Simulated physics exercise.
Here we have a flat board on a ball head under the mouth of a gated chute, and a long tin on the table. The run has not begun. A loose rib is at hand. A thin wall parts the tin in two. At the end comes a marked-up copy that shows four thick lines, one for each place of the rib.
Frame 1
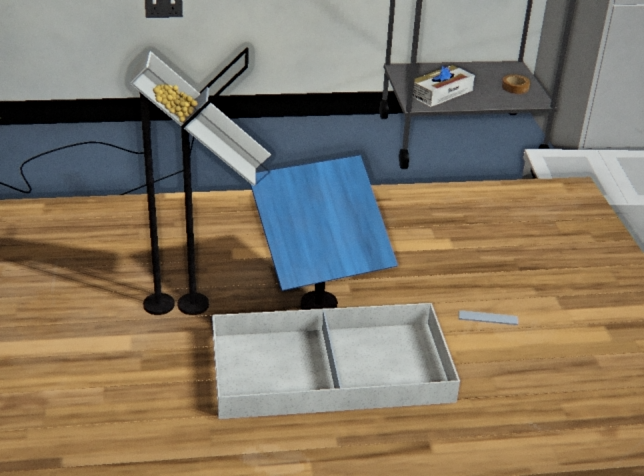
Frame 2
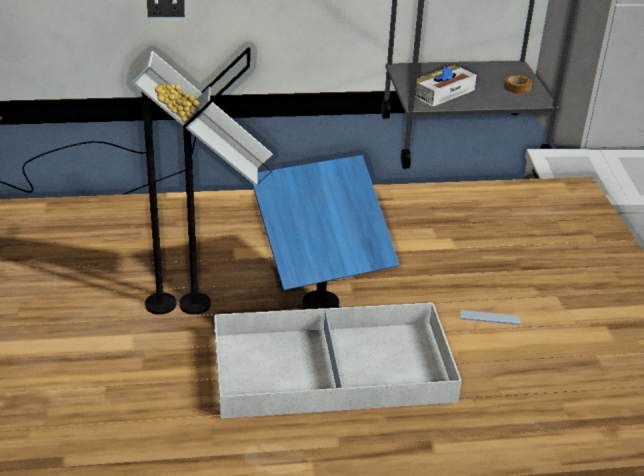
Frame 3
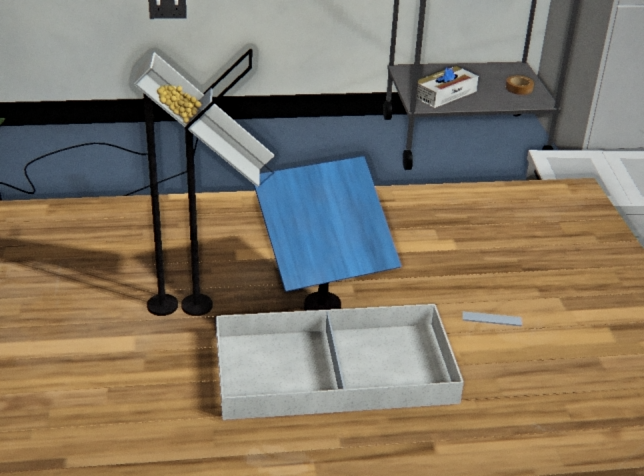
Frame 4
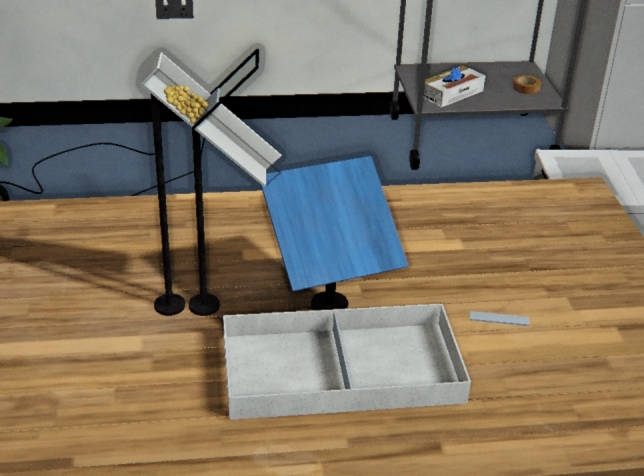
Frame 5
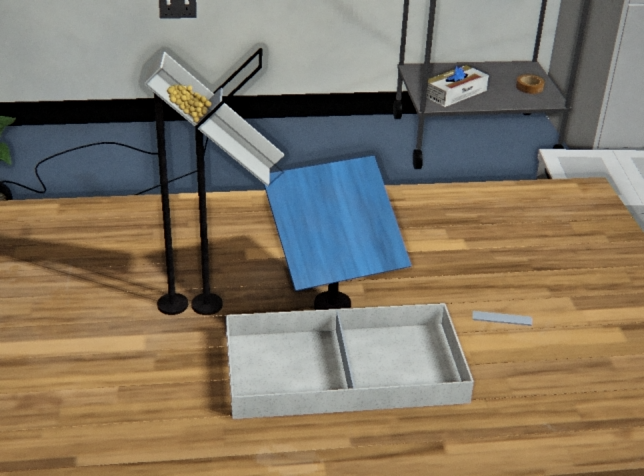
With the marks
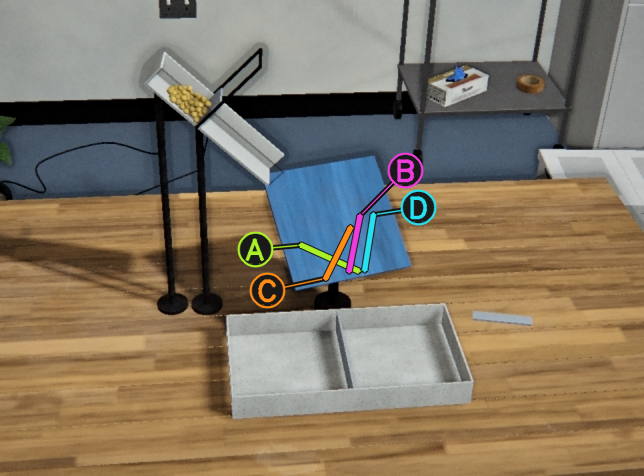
A wooden table held a divided grey tin, a tilted blue board and a raised chute of yellow balls behind a gate; nothing on it moved while the view shifted slightly left.
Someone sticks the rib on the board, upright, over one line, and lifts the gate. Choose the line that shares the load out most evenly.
Choose B.
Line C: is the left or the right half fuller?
The left half.
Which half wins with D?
More lands on the right.
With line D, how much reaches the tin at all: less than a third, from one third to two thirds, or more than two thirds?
Line D gives more than two thirds.
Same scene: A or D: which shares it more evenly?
D it is.
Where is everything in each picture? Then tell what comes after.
The first picture shows load behind the gate (179, 104), puffed corn balls; lip of the chute (255, 177), sloping fairly steeply.
The second picture shows middle of the board (325, 219), tilted fairly steeply; middle of its low edge (343, 277); of its high edge (307, 164).
The third picture shows front corners of the tin (223, 398) and (463, 382); front end of its middle wall (345, 390); gate still shut (208, 99).
The fourth picture shows middle of the load (189, 105); lip (266, 178).
The fifth picture shows middle of the load (193, 104); lip (269, 177).
On the marked copy, line A from (301, 245) to (358, 270); line B from (360, 216) to (349, 270); line C from (350, 227) to (325, 278); line D from (373, 214) to (364, 269).
For line A, of what is caught, not one piece in the left half, every piece in the right.
For line B, of what is caught, roughly two thirds in the left half, roughly a third in the right.
For line C, of what is caught, almost all in the left half, about a tenth in the right.
For line D, of what is caught, roughly a quarter in the left half, the larger part in the right.
